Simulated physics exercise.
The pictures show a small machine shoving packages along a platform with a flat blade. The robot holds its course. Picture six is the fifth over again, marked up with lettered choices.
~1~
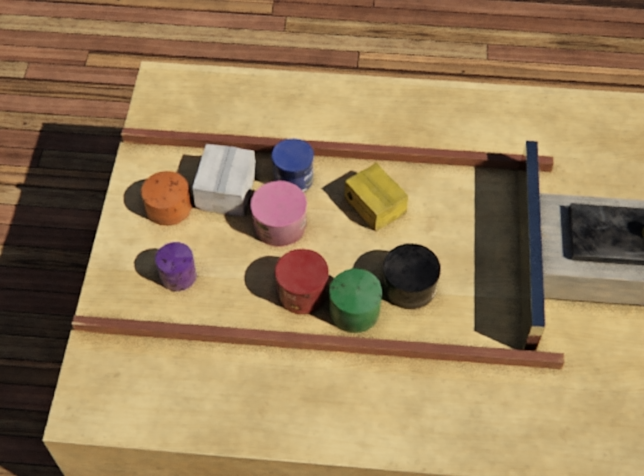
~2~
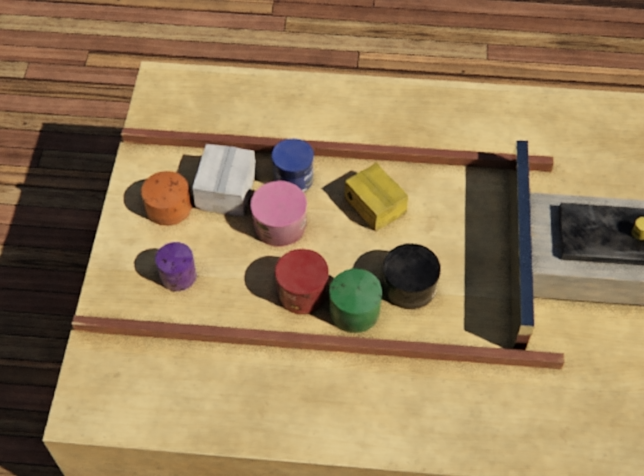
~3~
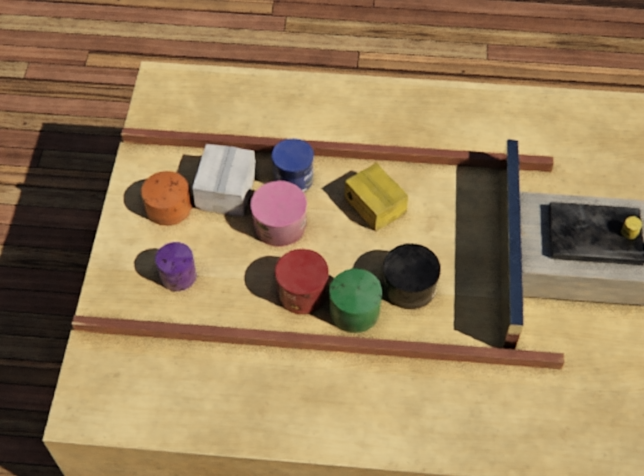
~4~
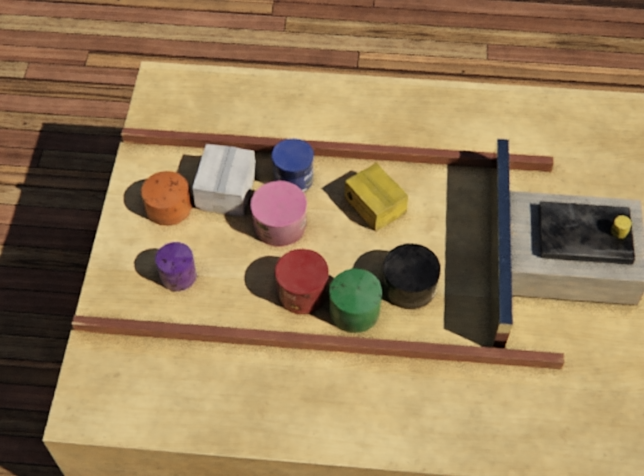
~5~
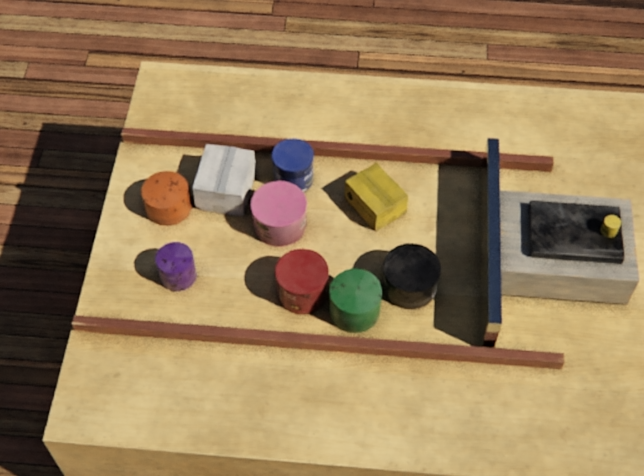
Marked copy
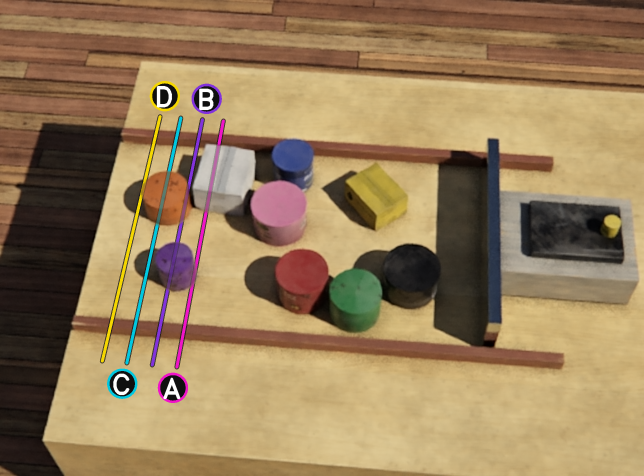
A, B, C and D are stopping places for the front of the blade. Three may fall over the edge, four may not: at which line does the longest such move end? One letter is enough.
B is the last line within the limit.
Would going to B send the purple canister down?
By then, yes.
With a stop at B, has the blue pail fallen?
No.
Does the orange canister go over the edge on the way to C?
By then, yes.
On the marked copy, A at (202, 234); B at (179, 232); C at (156, 230); D at (134, 229).
With B. Early on, robot (453, 222); green canister (341, 309); red pail (294, 283).
Further on, robot (338, 214); orange canister (138, 206); purple canister (147, 257).
At the end, robot (251, 207); orange canister over the edge; white box over the edge; three fallen.
As for the rest, A is within the limit but short; C drops six; D drops six.
